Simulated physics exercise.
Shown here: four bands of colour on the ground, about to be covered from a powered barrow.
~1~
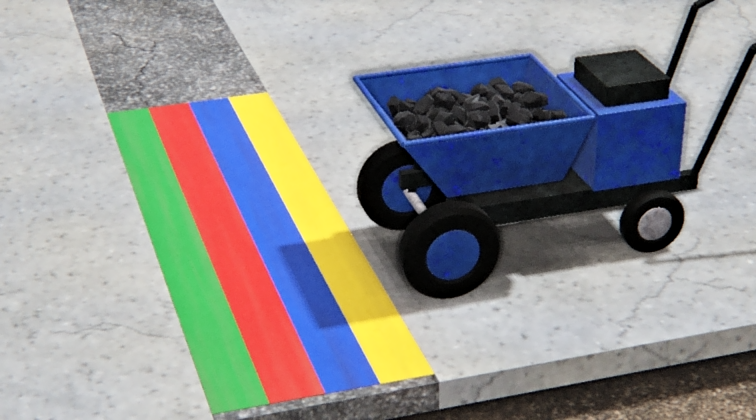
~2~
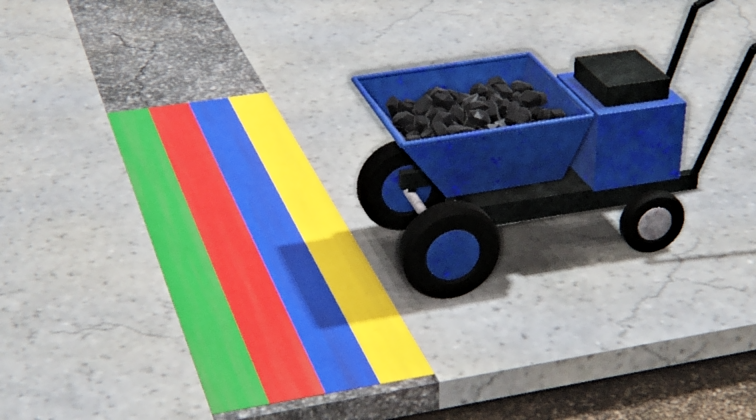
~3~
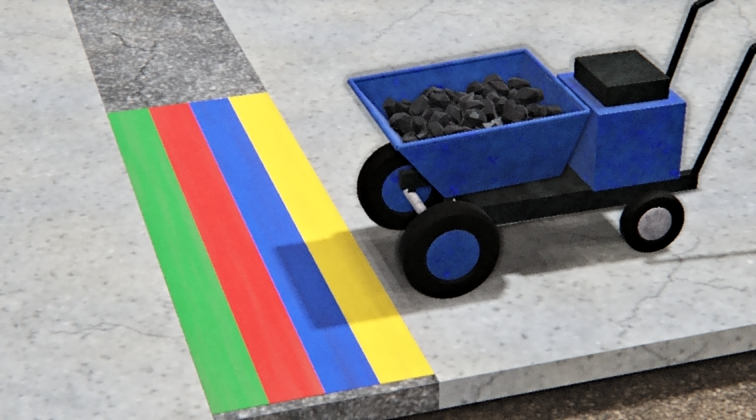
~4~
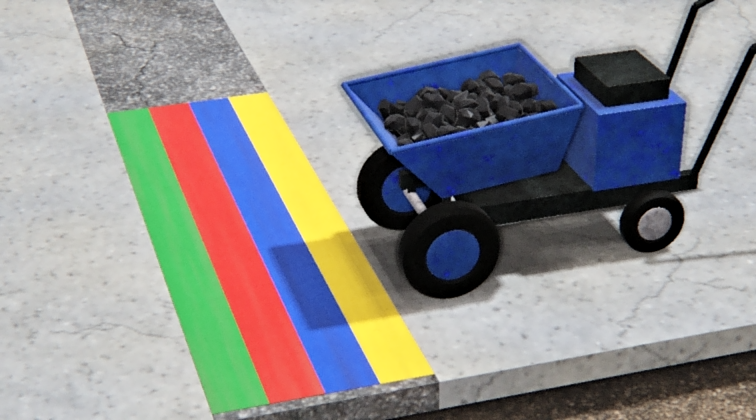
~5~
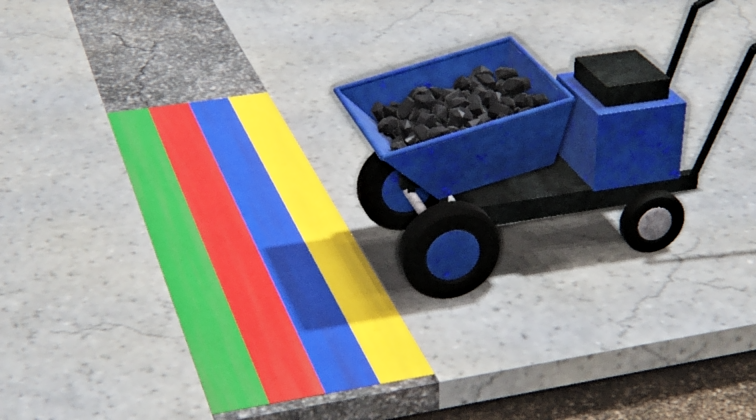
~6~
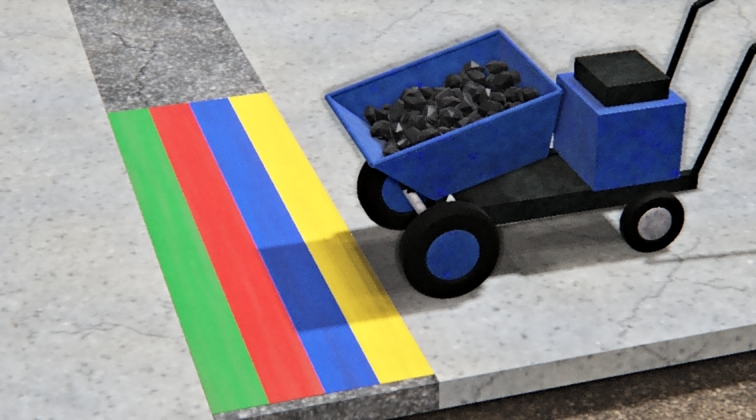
A blue powered barrow loaded with black lumps of coal stood beside green, red, blue and yellow strips on the ground, and its skip, level at first, gradually tilted forward to the left.
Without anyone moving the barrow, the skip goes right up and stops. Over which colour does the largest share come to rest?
The largest share rests over red.
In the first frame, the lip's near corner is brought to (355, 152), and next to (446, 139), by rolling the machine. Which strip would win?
I would say the green one the first time, then blue the next.
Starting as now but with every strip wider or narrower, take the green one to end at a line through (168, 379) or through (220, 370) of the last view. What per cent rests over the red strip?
I get 30 % for the first one and 30 % for the second.
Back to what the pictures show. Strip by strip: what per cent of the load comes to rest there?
In per cent, approximately: Yellow 0, blue 20, red 30, green 20.
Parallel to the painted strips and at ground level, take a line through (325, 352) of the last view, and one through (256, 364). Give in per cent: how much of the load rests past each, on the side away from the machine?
First some 70, then 30 per cent.
Soon, skip tipped steeply; all in the skip.
A while on, skip tipped right over; most in the skip; a small part over the blue strip; a small part over the red strip.
Towards the end, skip tipped right over; about a third in the skip; a small part over the blue strip; about a quarter over the red strip; about a quarter over the green strip; a small part off the paint.
Finally, skip tipped right over; about a quarter in the skip; none over the yellow strip; about a quarter over the blue strip; about a third over the red strip; about a quarter over the green strip; a small part off the paint.
